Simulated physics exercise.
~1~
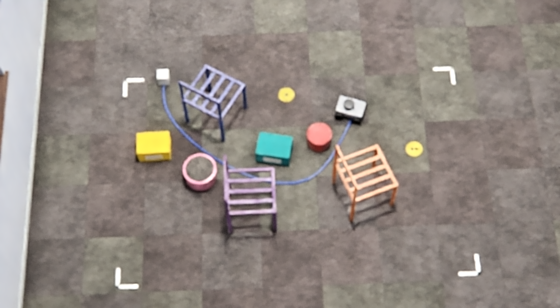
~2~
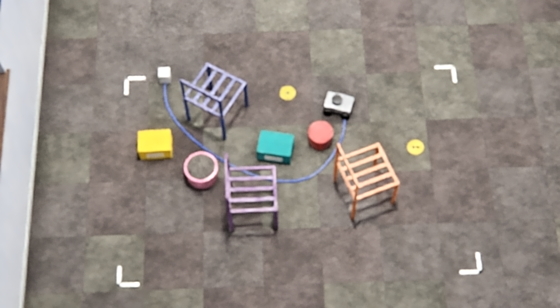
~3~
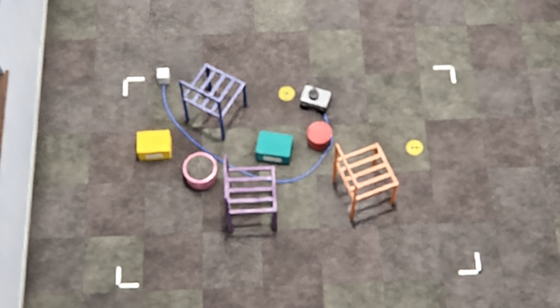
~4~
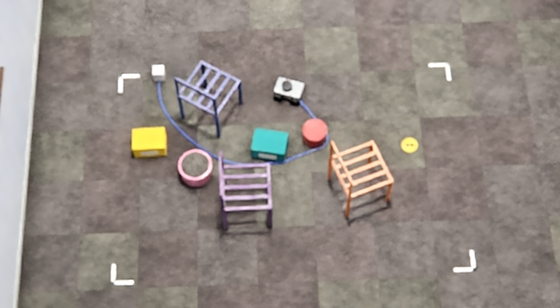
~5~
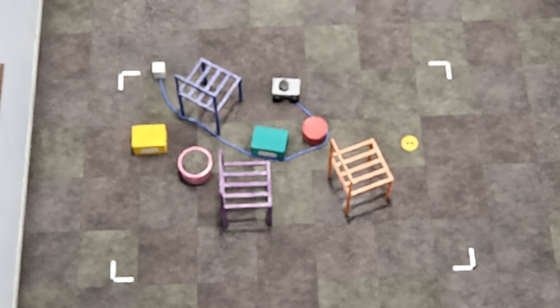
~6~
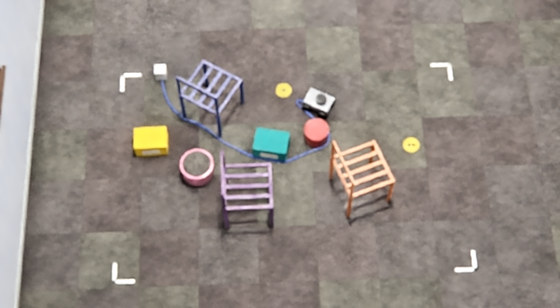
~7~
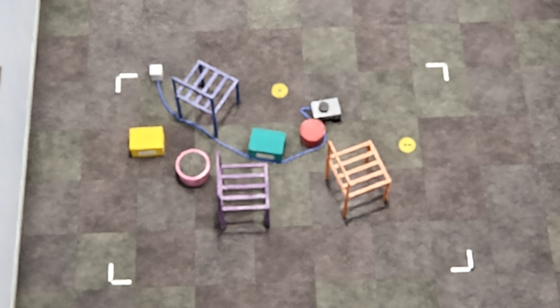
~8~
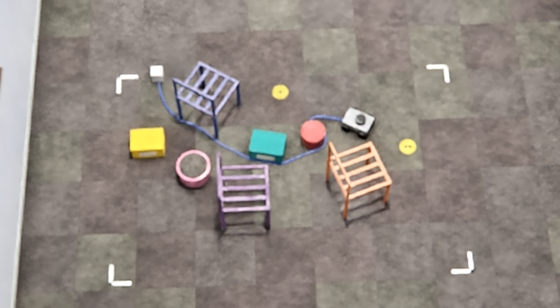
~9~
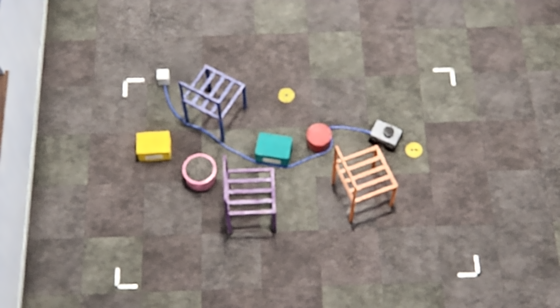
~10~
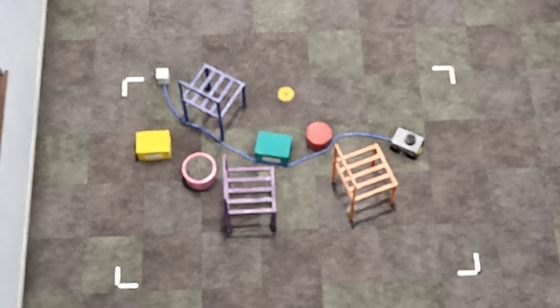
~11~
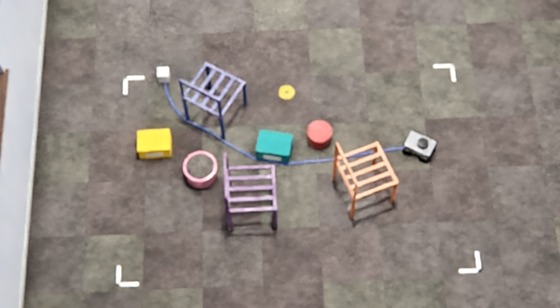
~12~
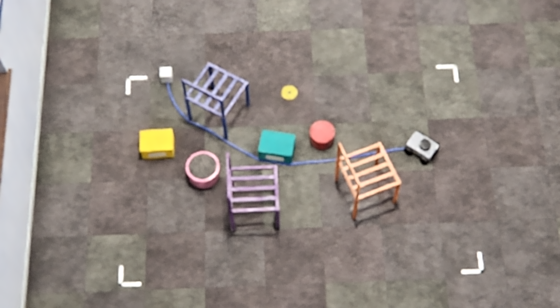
To begin with, a small pale cart rests right of centre on a mottled floor, joined by a curving blue lead to a white plug near the upper left corner mark. Chairs, cartons, a pink pot and a red bin stand around the lead. The cart rolls left to the upper yellow mark, and the lead is drawn in toward the blue chair. It then turns back, heading down and right past the red bin, with the lead trailing behind. Finally it crosses the second yellow mark and stops just beyond the orange chair, the plug still in place and everything else unmoved.
